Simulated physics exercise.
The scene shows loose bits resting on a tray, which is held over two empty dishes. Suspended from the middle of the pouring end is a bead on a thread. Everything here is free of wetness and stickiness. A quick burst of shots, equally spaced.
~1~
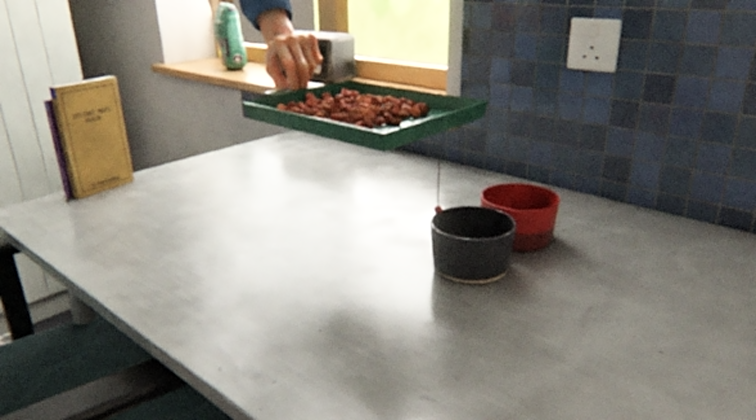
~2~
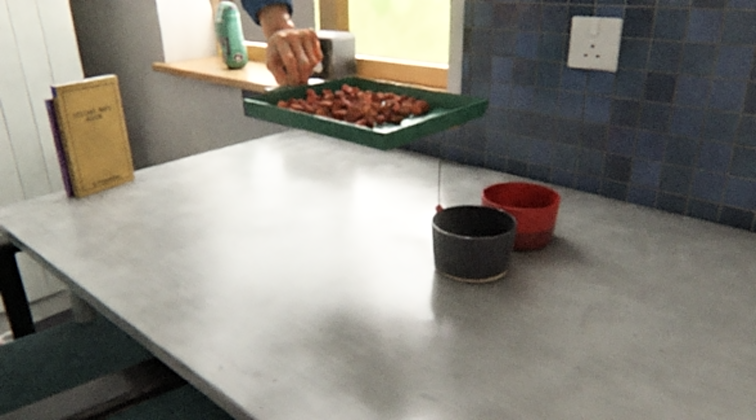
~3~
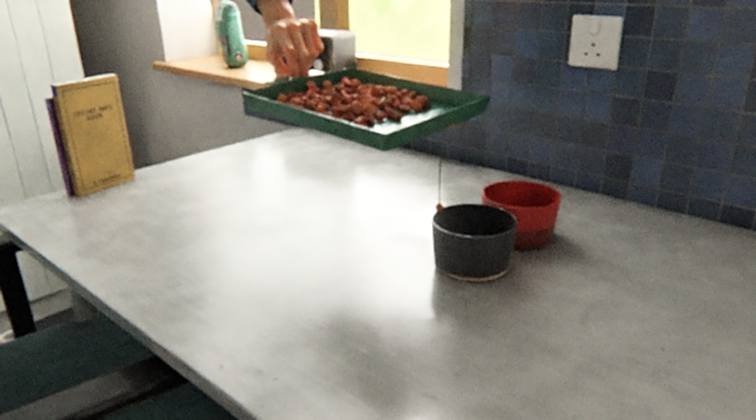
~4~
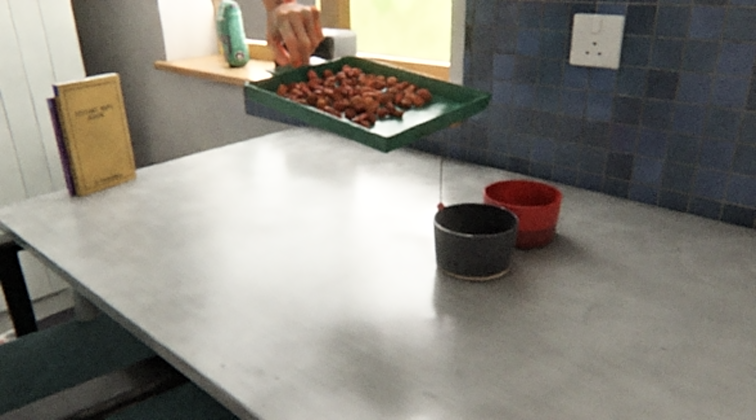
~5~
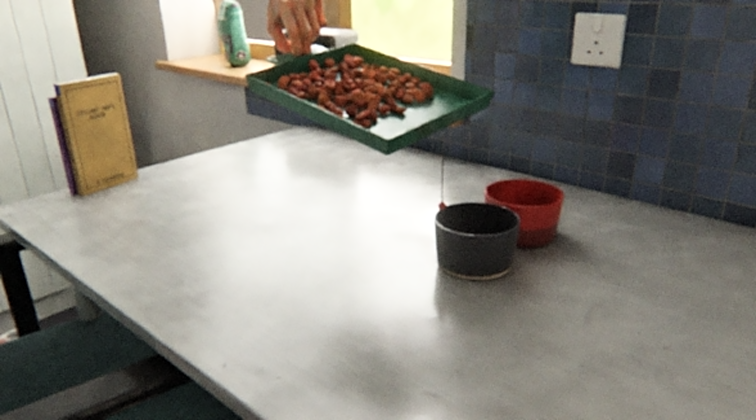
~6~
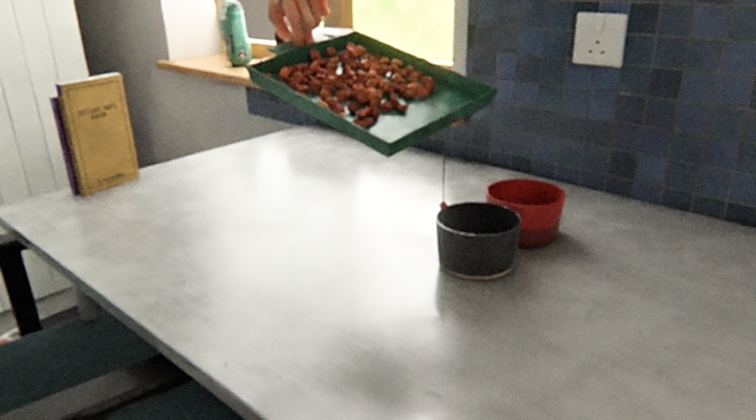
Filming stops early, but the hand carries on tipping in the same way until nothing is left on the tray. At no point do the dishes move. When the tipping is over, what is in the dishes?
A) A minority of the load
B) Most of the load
(A) A minority of the load.
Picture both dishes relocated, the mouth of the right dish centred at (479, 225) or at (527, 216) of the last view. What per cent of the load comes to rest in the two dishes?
I'd say about 80 percent, followed by about 20 percent.
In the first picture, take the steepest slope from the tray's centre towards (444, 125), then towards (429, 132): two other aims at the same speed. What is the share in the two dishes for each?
In turn some 80 and 40 per cent.
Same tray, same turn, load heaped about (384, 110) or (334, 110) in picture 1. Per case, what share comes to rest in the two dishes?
Close to 10 per cent, followed by close to 0 per cent.
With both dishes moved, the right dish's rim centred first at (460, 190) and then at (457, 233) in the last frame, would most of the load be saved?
Try 1: Not up to half; try 2: In excess of half.
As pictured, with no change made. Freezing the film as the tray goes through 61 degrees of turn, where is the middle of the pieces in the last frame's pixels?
Centre estimate: (401, 120).
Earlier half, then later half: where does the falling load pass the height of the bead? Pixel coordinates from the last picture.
Close to (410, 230), then close to (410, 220).
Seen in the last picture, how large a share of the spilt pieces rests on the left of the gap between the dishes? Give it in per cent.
That's about 90 per cent of the spill.
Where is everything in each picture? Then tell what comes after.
Corners of the pouring end at (383, 131) and (483, 101), level; middle of the load at (350, 111), bits of crushed brick; left dish at (508, 252); right dish at (553, 223); bead on its thread at (438, 210), in the first picture.
Corners of the pouring end at (384, 131) and (484, 99), level; middle of the load at (351, 108), in the second picture.
Corners of the pouring end at (385, 132) and (485, 97), tipped barely, lowest at the left corner; middle of the load at (351, 102), in the third picture.
Corners of the pouring end at (387, 134) and (487, 94), tipped a little, lowest at the left corner; middle of the load at (353, 95), in the fourth picture.
Corners of the pouring end at (388, 137) and (489, 91), tipped a little, lowest at the left corner; middle of the load at (354, 88), in the fifth picture.
Corners of the pouring end at (390, 140) and (492, 89), tipped clearly, lowest at the left corner; middle of the load at (356, 81); left dish at (513, 248); right dish at (559, 218), in the sixth picture.
Soon after the last picture, tray tipped steeply; nearly all on the tray; a small part in the air.
A little later, tray tipped past a quarter turn; about half on the tray; about half outside both; a small part in the air.
Later still, tray tipped past a quarter turn; a stray few in the left dish; nearly all outside both.
At rest, tray tipped past a quarter turn; a stray few in the left dish; none in the right dish; nearly all outside both.
